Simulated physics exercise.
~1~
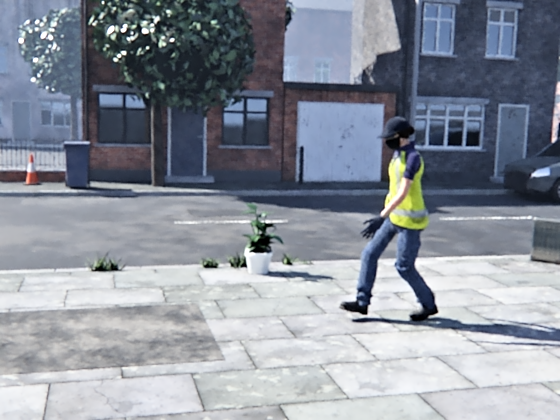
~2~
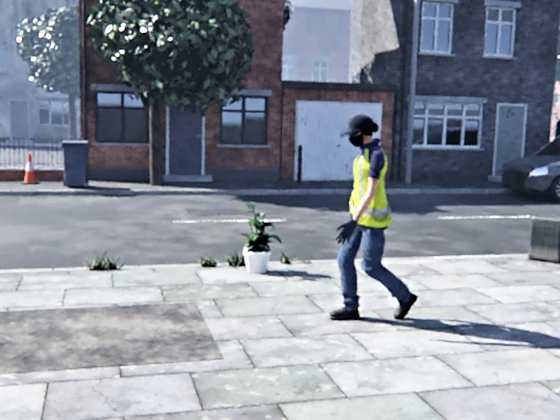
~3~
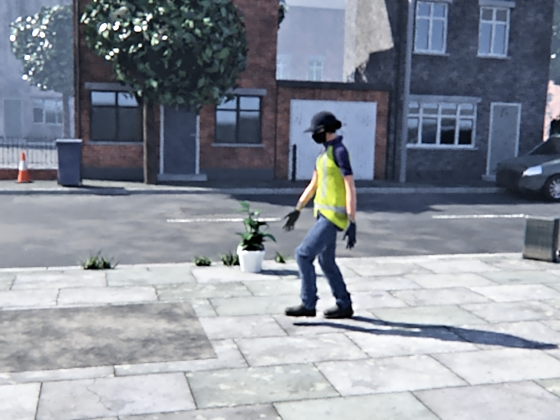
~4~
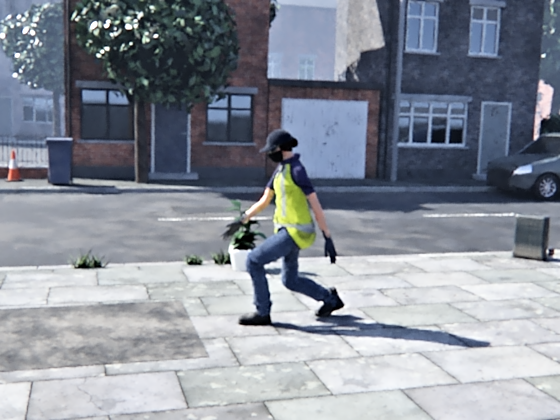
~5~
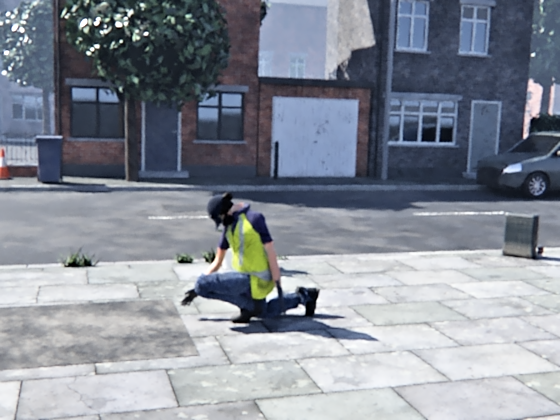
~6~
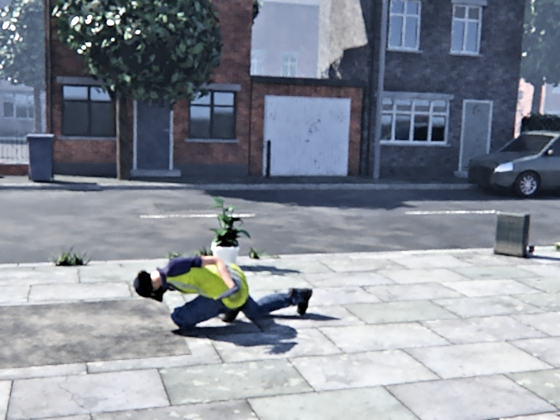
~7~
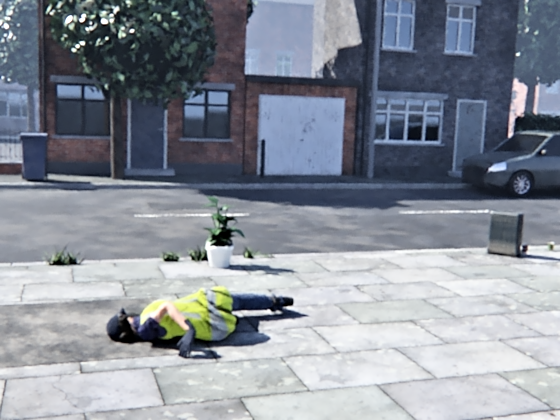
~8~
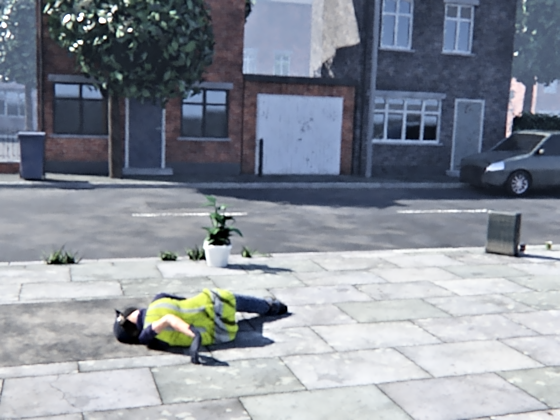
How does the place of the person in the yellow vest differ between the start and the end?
At the start the person was upright on the paving to the right of the potted plant. By the end they were farther left and lower in the view, lying in front of the plant with their head over the edge of the dark mat.
A person in a yellow high-visibility vest and dark cap walked left along a paved sidewalk past a potted plant, then sank to their knees, pitched forward and ended up lying with their head over the dark mat's edge, hips short of it.
